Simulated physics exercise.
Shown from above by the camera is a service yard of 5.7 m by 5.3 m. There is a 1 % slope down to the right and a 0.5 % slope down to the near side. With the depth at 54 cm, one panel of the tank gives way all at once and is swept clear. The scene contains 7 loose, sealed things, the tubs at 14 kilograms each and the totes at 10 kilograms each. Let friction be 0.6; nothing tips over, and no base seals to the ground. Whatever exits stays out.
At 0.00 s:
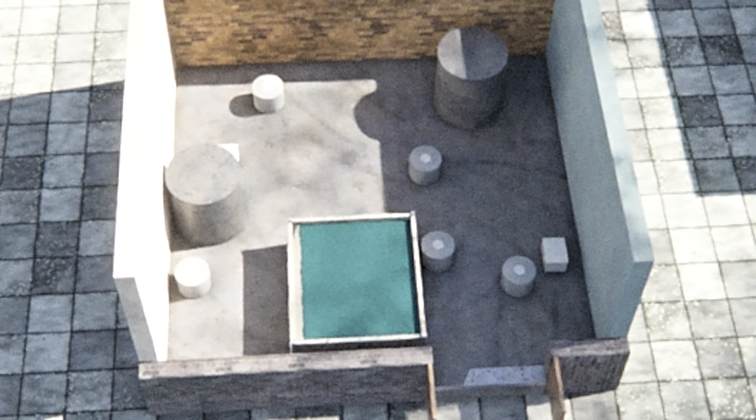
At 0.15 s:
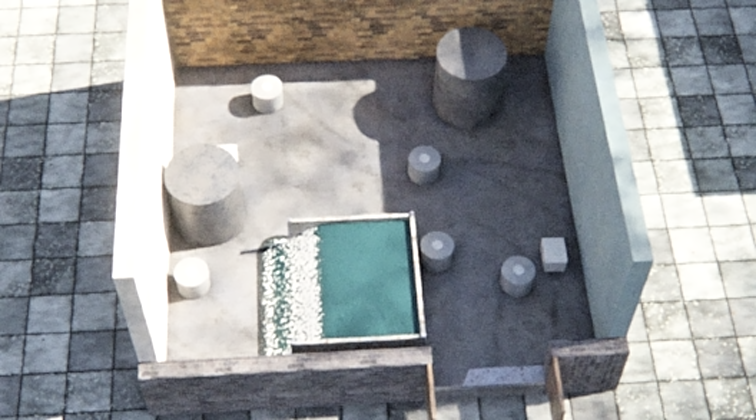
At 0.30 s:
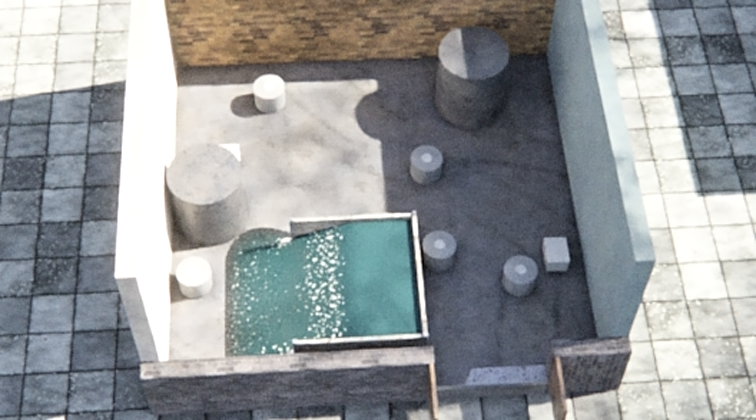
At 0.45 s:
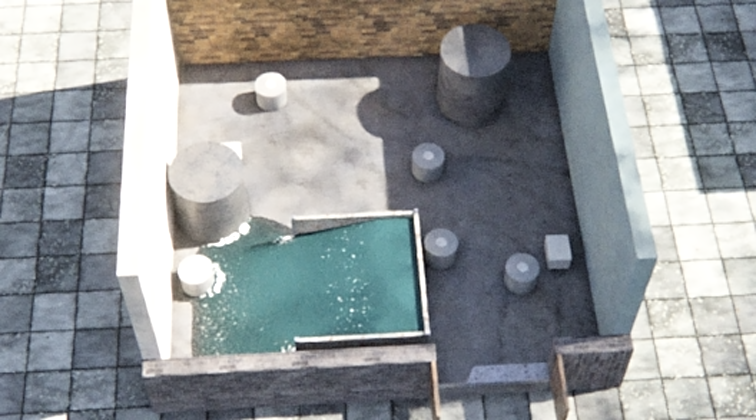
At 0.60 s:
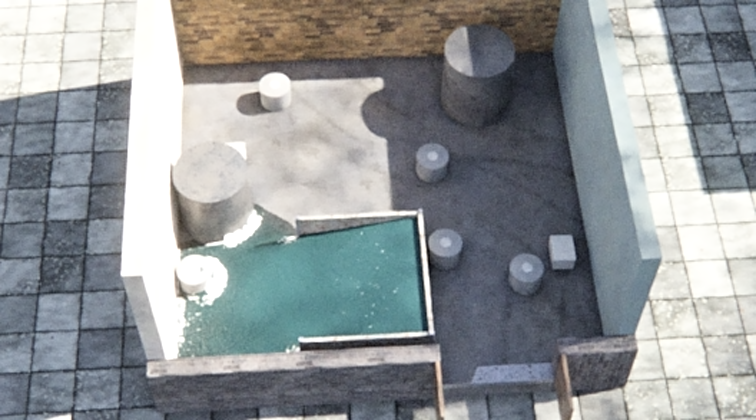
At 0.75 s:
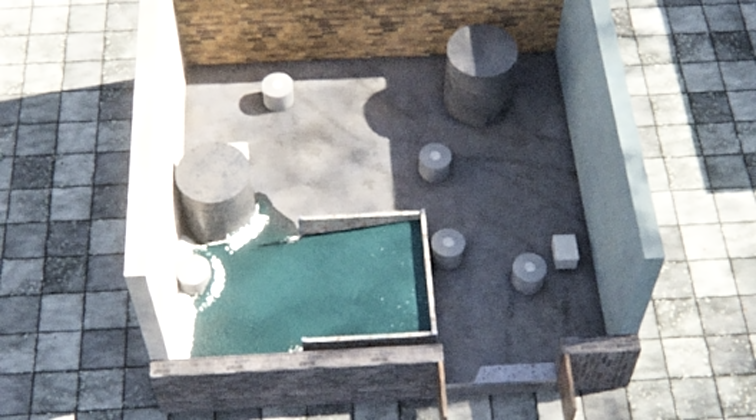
Green water burst from the left side of a square tank in a walled yard, spread across the floor to the left wall, and foamed around a large grey cylinder and a small white one.
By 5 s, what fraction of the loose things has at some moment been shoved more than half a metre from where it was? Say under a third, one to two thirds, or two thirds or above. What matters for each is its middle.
Share: Low band, below a third.
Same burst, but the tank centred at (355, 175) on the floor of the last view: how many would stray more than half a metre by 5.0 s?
Count: 3.
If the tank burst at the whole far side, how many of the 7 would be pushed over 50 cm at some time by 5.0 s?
You'd get 3 in that case.
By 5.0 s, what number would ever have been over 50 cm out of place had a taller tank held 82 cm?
Result: 1.
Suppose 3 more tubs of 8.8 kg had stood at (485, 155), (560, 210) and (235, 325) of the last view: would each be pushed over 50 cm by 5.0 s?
Outcome: Stays within first, stays within next, breaks the threshold last.
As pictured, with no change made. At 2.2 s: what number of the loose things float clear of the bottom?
The count is 1.
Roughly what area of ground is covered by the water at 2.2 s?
At that time the wet patch spans about 10.5 m2.
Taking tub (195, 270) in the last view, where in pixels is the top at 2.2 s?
Look for it near (233, 257).
After 1.1 s 0 of 7 are over 50 cm from their spots; 1 afloat.
After 2.2 s 0 of 7 are over 50 cm from their spots; 1 afloat.
After 3.5 s 1 of 7 are over 50 cm from their spots; 1 afloat.
After 5.0 s 1 of 7 are over 50 cm from their spots, and 1 have been at some point; 1 afloat.
